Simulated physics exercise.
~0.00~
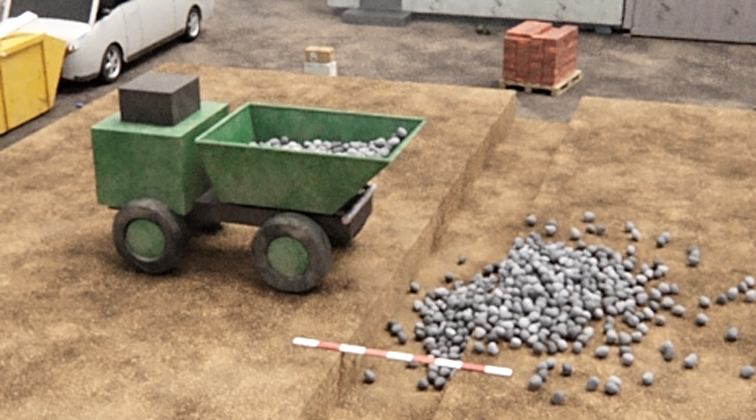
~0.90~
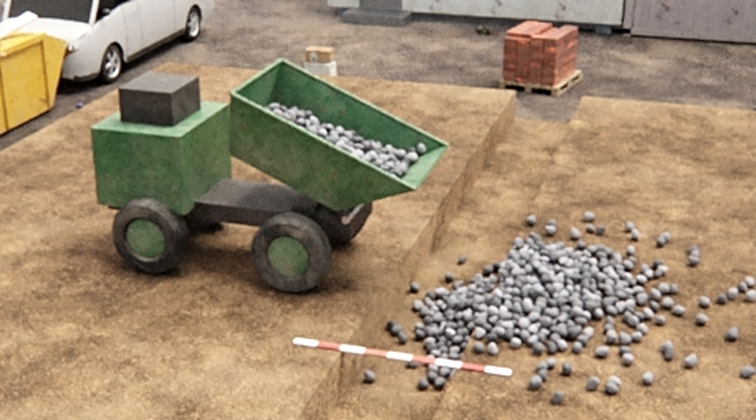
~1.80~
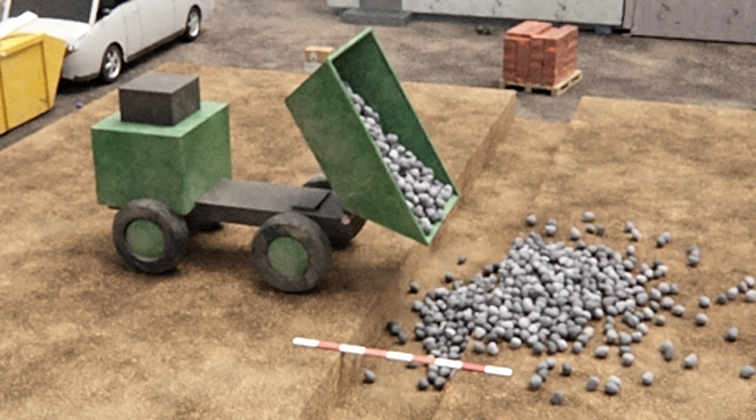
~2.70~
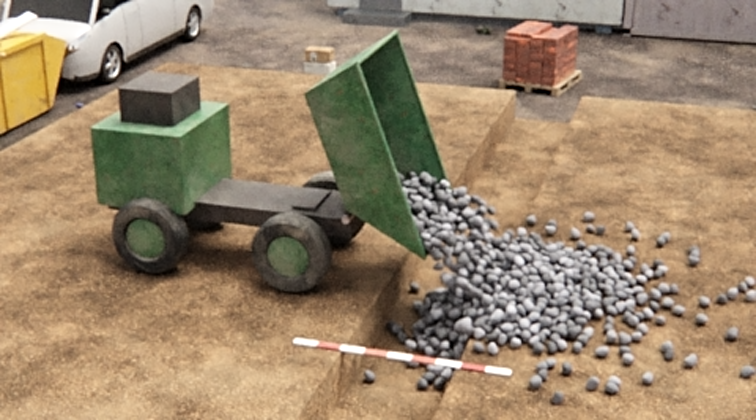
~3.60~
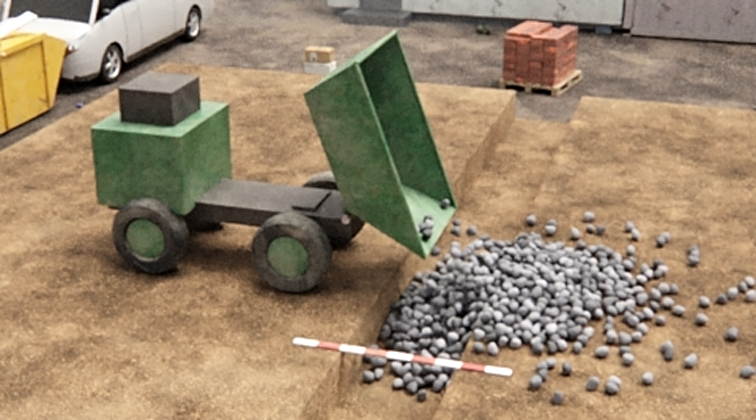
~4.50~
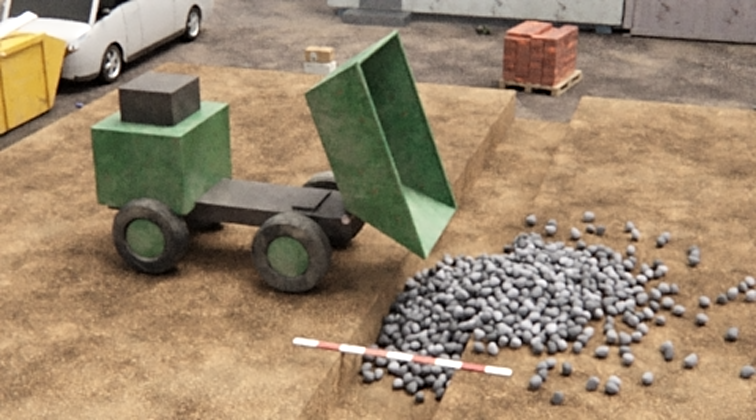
A green dumper tips its skip steeply and empties grey stones onto the pile in front.
